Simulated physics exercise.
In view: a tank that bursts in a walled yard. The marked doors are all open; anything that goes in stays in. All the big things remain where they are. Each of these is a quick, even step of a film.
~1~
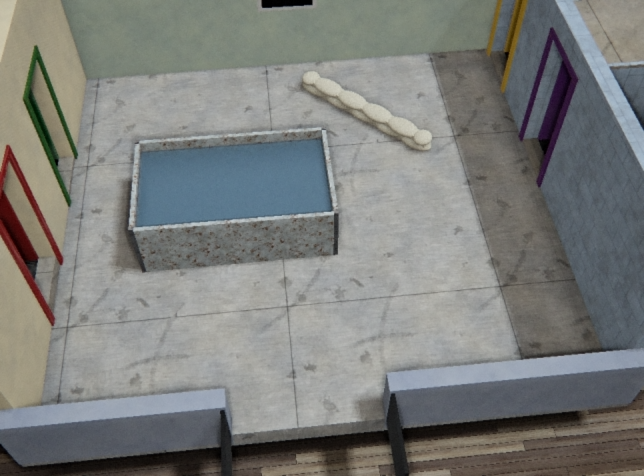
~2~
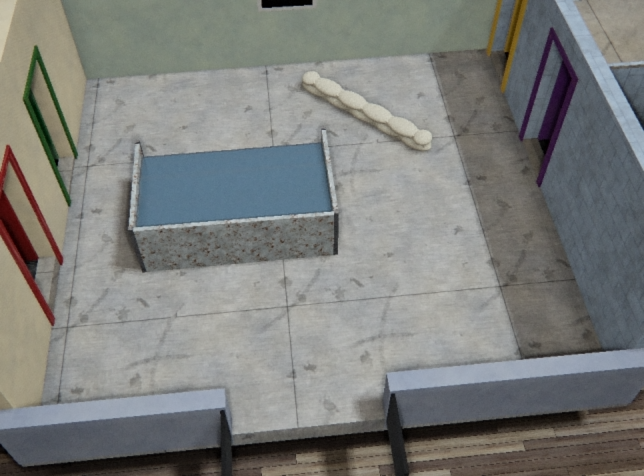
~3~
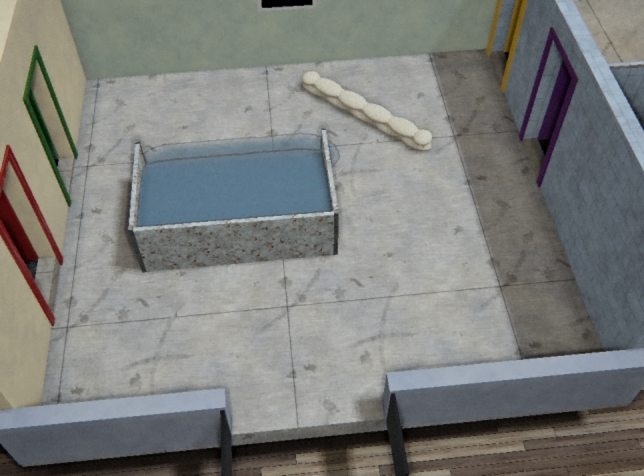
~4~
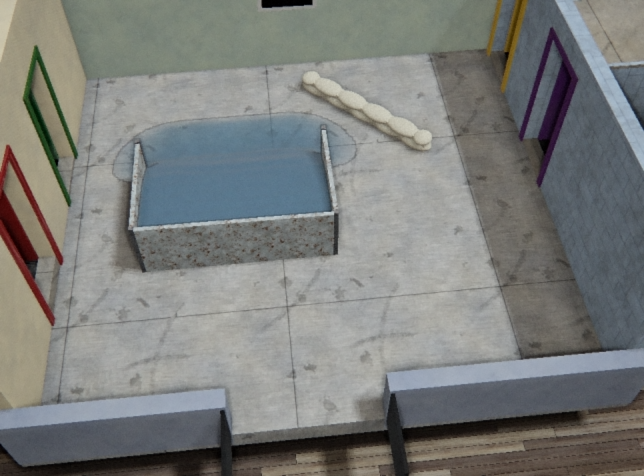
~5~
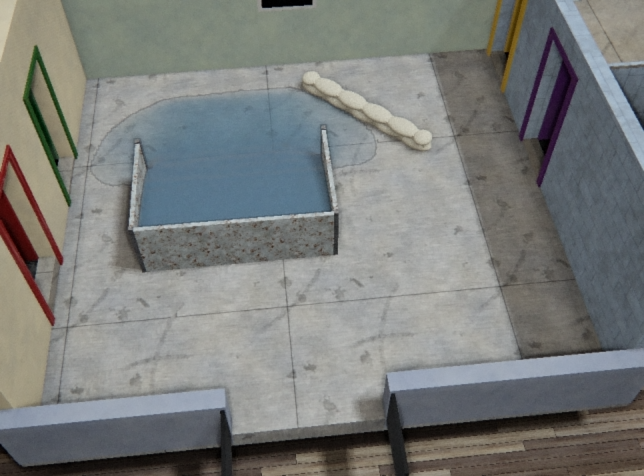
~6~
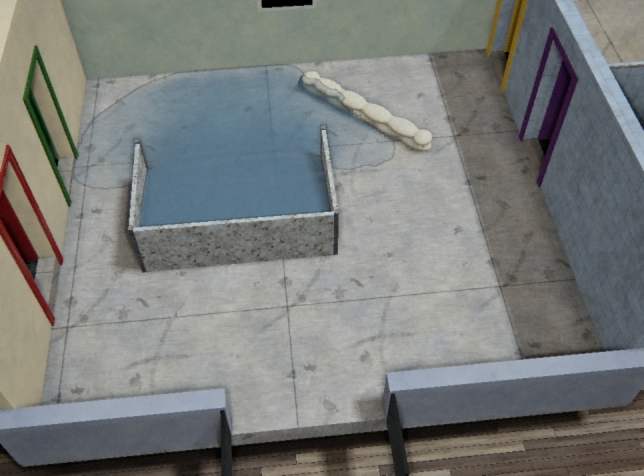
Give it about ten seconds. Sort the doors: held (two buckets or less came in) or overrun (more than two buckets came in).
Sorted: Green door overrun, red door held, purple door held, yellow door overrun.
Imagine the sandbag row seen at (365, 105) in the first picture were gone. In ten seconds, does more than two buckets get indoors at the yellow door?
Result: Yellow gets past it.
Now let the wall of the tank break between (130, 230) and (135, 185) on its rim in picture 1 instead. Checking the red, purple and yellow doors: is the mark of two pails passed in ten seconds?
Red: Crosses the line; purple: Falls short; yellow: Falls short.
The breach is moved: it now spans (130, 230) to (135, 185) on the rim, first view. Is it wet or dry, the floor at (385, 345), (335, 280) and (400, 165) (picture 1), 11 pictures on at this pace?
In turn: Free of water, clear, free of water.
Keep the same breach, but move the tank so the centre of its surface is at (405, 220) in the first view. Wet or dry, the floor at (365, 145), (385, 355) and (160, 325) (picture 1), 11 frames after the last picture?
The first spot ends up sodden, the second left untouched and the third left untouched.
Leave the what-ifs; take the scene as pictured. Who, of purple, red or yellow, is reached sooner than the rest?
The yellow one is the one.
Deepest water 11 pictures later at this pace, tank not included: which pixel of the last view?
That would be (87, 80).
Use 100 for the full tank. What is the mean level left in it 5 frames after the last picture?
My reading is roughly 38 in a hundred.
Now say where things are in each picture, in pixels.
Still water in the tank at (233, 180), in the first picture.
The front is at a hidden place, out from the gap on the tank's far side, in the second picture.
The front is at a hidden place, out from the gap on the tank's far side, in the third picture.
The front is at (125, 151), out from the gap on the tank's far side, in the fourth picture.
The front is at (108, 139), out from the gap on the tank's far side, in the fifth picture.
The front is at (154, 84), out from the gap on the tank's far side, in the sixth picture.
A moment on, water covers 30 % of the floor; the green door wet at the sill, nothing in, the red door not reached, the purple door not reached, the yellow door not reached.
Next, water covers 35 % of the floor; the green door wet at the sill, nothing in, the red door not reached, the purple door not reached, the yellow door not reached.
Then, water covers 60 % of the floor; the green door under two buckets in, the red door wet at the sill, nothing in, the purple door wet at the sill, nothing in, the yellow door over two buckets in.
Later, water covers 90 % of the floor; the green door over two buckets in, the red door wet at the sill, nothing in, the purple door under two buckets in, the yellow door over two buckets in.
In the end, water covers 95 % of the floor; the green door far over two buckets in, the red door wet at the sill, nothing in, the purple door under two buckets in, the yellow door over two buckets in.
